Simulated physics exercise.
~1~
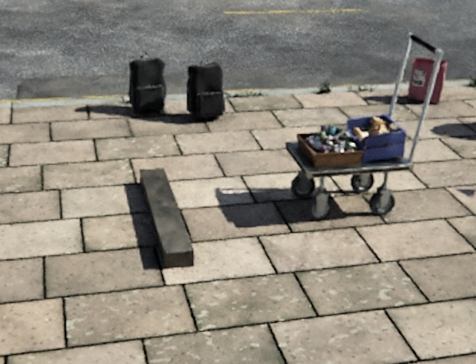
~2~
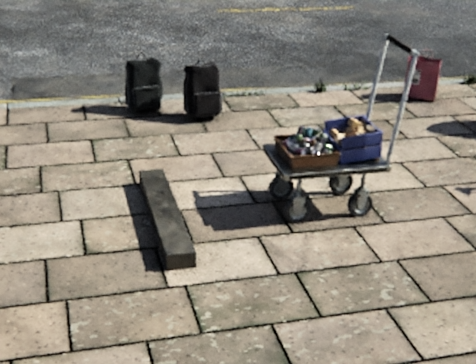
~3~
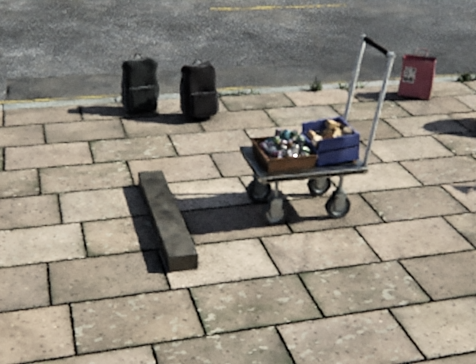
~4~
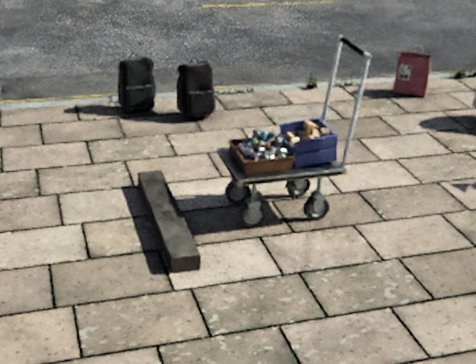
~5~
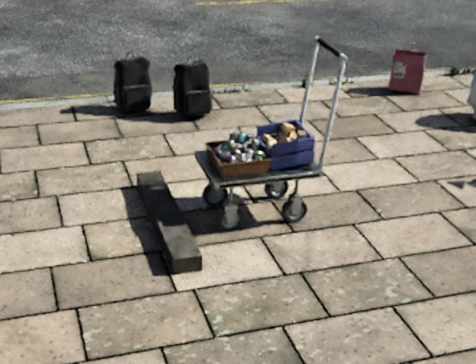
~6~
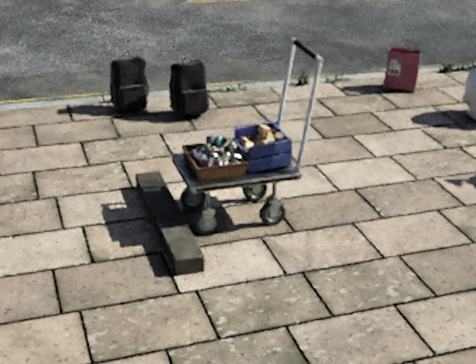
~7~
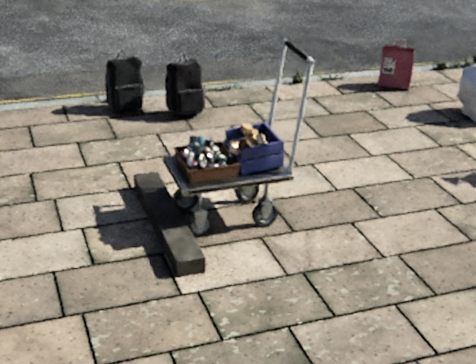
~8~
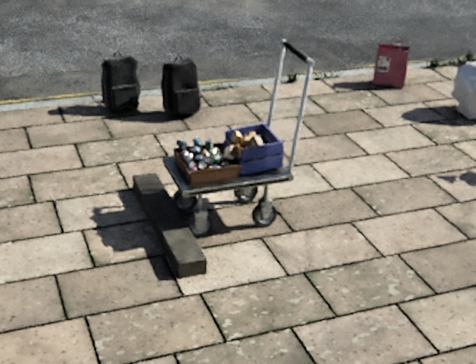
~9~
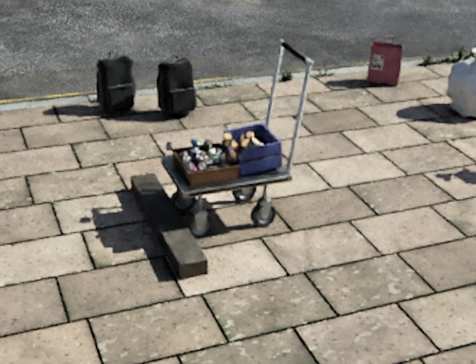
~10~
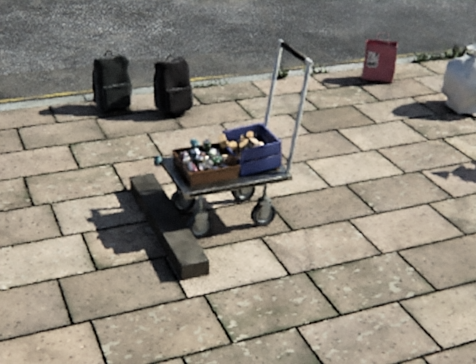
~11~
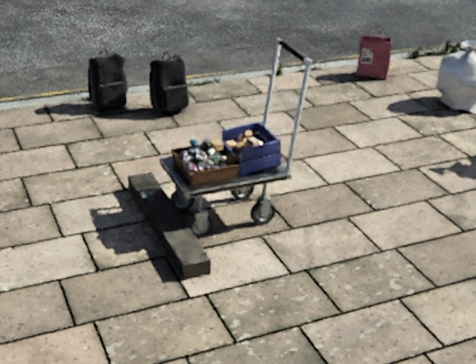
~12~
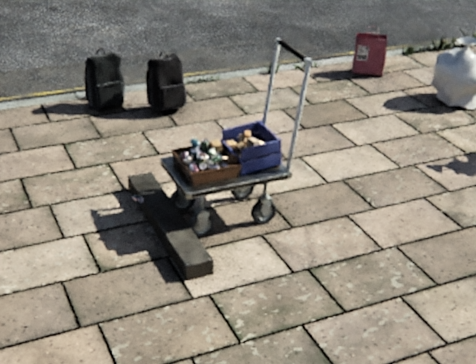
A goods trolley carrying a wooden tote of small cans and a blue tote of wooden blocks rolled left across the paving towards a dark wheel stop, halted against it, and stayed there with both totes in place and most of their load still aboard.
